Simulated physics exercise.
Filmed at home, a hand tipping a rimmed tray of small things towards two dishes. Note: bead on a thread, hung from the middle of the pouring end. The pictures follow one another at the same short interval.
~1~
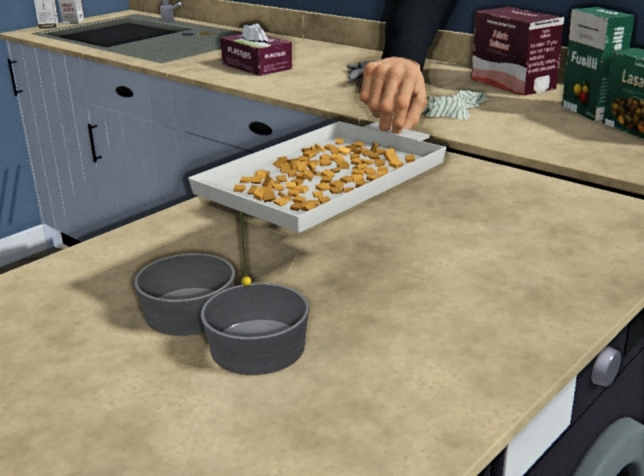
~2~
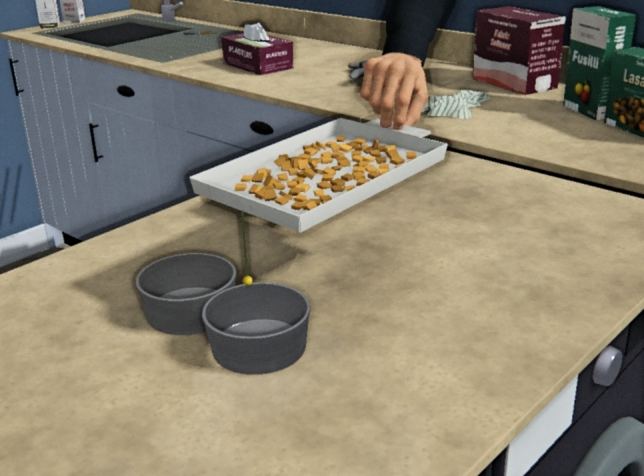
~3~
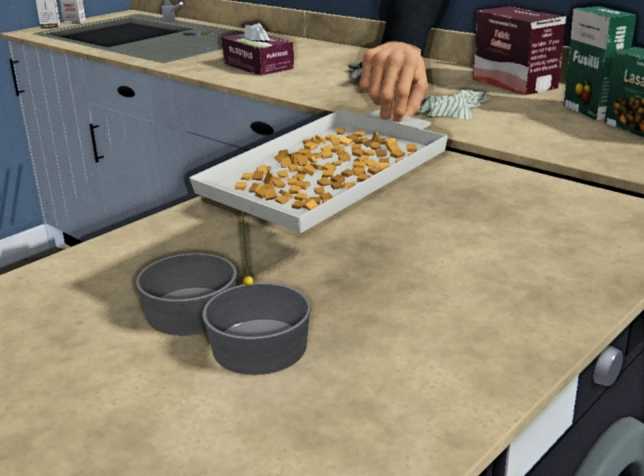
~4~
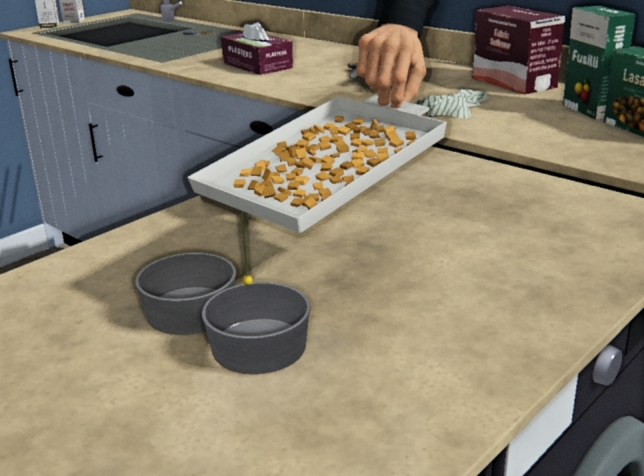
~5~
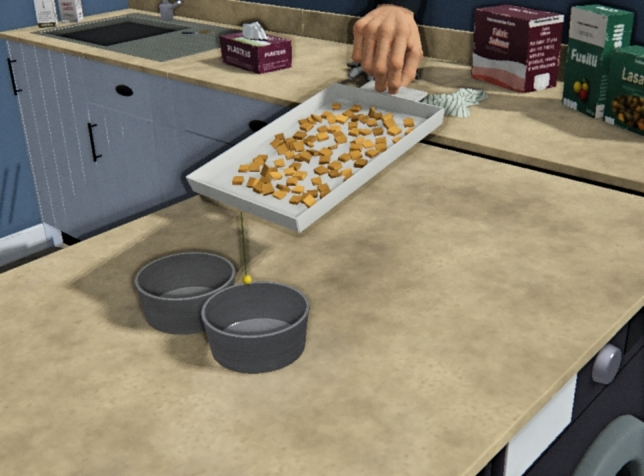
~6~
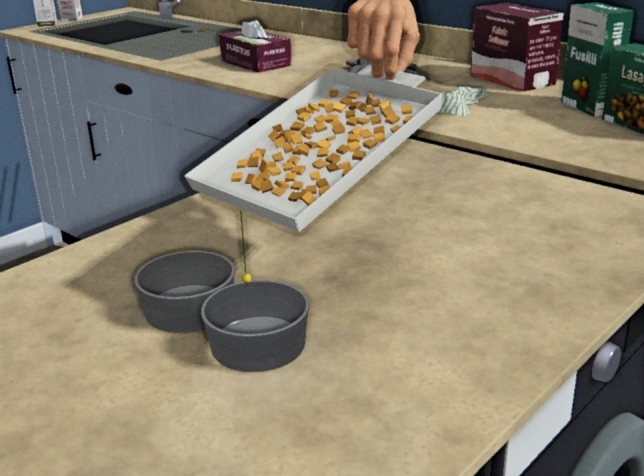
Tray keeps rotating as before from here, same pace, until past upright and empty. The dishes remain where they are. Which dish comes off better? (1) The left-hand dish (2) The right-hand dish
The right-hand dish.
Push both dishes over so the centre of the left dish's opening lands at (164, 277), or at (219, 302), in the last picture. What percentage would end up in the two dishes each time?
Trial 1 near 90 %, trial 2 near 90 %.
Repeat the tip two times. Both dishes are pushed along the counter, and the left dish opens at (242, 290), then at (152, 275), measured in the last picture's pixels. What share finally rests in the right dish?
It comes to near 10 per cent the first time and near 60 per cent the second time.
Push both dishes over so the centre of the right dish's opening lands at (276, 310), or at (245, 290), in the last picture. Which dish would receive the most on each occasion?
Note: Try one - the dish on the right side; try two - the dish on the right side.
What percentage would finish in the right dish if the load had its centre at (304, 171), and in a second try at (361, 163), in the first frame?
First 60 %, then 70 %.
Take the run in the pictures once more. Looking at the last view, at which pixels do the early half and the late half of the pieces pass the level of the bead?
Around (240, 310) first; around (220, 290) second.
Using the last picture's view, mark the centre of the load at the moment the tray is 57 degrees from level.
The load is centred near (259, 173).
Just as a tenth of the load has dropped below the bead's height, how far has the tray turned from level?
The tilt then is about 75°.
Shortly afterwards, tray tipped steeply; the whole lot on the tray.
Next, tray tipped right over; the bulk on the tray; a little in the right dish; only a few in the left dish; a little outside both.
Some moments later, tray tipped past a quarter turn; near two thirds in the right dish; a little in the left dish; near a quarter outside both.
In the end, tray tipped past a quarter turn; near two thirds in the right dish; a little in the left dish; near a quarter outside both.
